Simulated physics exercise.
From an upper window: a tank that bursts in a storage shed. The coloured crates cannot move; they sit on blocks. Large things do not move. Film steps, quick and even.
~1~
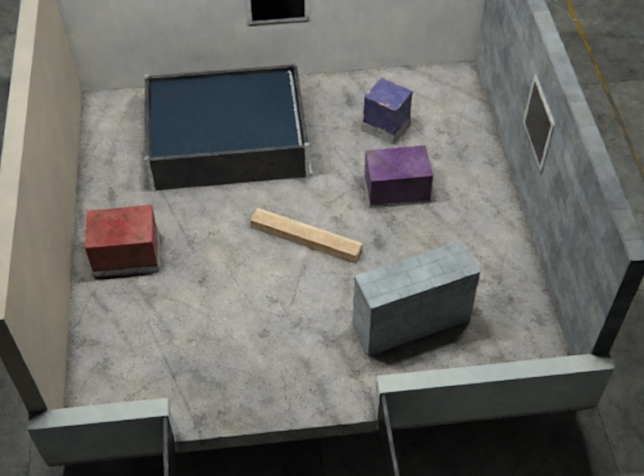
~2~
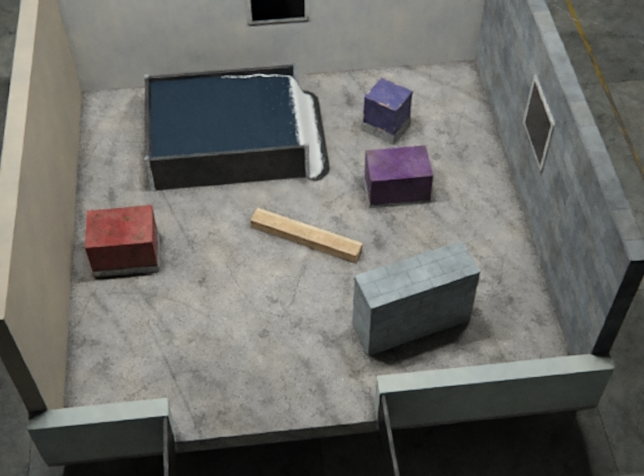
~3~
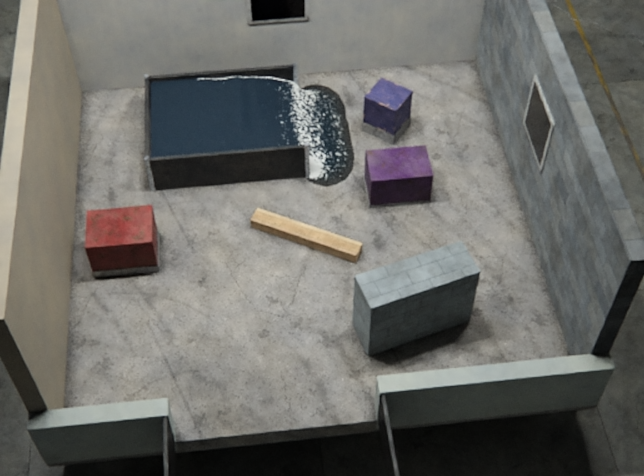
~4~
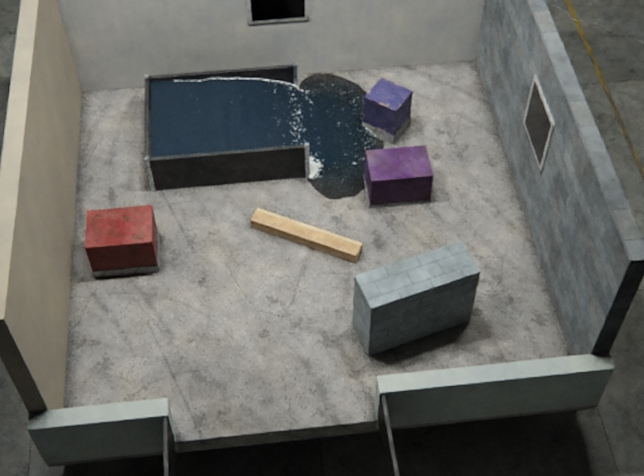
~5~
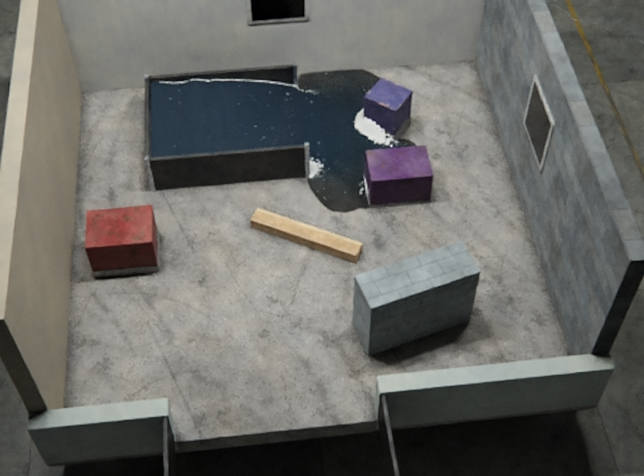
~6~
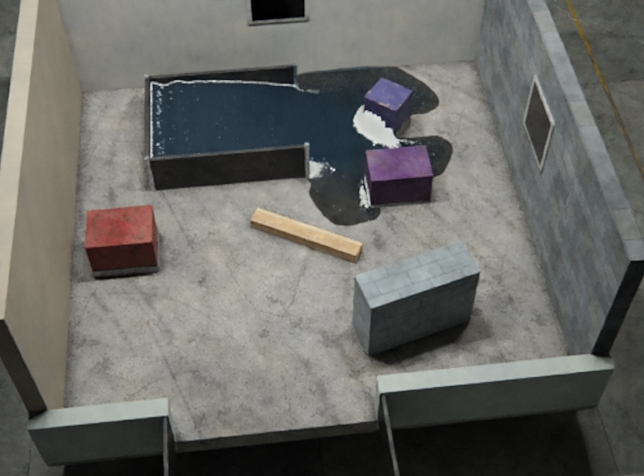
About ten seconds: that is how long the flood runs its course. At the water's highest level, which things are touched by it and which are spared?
Going through them: The blue crate is touched; the purple crate is touched; the red crate is spared.
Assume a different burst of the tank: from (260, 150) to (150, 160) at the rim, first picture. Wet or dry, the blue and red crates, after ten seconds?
I expect blue crate remains untouched while red crate goes wet.
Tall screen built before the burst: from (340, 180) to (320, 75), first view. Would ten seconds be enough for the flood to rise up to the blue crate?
As for the blue crate, it comes through dry.
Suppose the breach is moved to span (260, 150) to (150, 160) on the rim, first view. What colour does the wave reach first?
The one in red.
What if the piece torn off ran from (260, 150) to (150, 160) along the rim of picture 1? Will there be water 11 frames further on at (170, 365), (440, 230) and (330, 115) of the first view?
Well, the first one's sodden, the second's sodden, and the third's left untouched.
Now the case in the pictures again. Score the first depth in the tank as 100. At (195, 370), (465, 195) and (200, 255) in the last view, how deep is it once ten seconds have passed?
First spot roughly 4 %, second 12 %, third 8 %.
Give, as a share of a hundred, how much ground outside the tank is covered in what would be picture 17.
About 25 percent.
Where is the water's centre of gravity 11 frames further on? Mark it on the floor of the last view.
I'd put it at around (329, 135).
A moment on, water covers 20 % of the floor; the blue crate water round its plinth, the purple crate water round its plinth, the red crate not reached.
Next, water covers 25 % of the floor; the blue crate water round its plinth, the purple crate water round its plinth, the red crate not reached.
Then, water covers 45 % of the floor; the blue crate water round its plinth, the purple crate water round its plinth, the red crate not reached.
Later, water covers 70 % of the floor; the blue crate water round its plinth, the purple crate water round its plinth, the red crate water round its plinth.
In the end, water covers 100 % of the floor; the blue crate was topped, the purple crate was topped, the red crate stayed above the water.
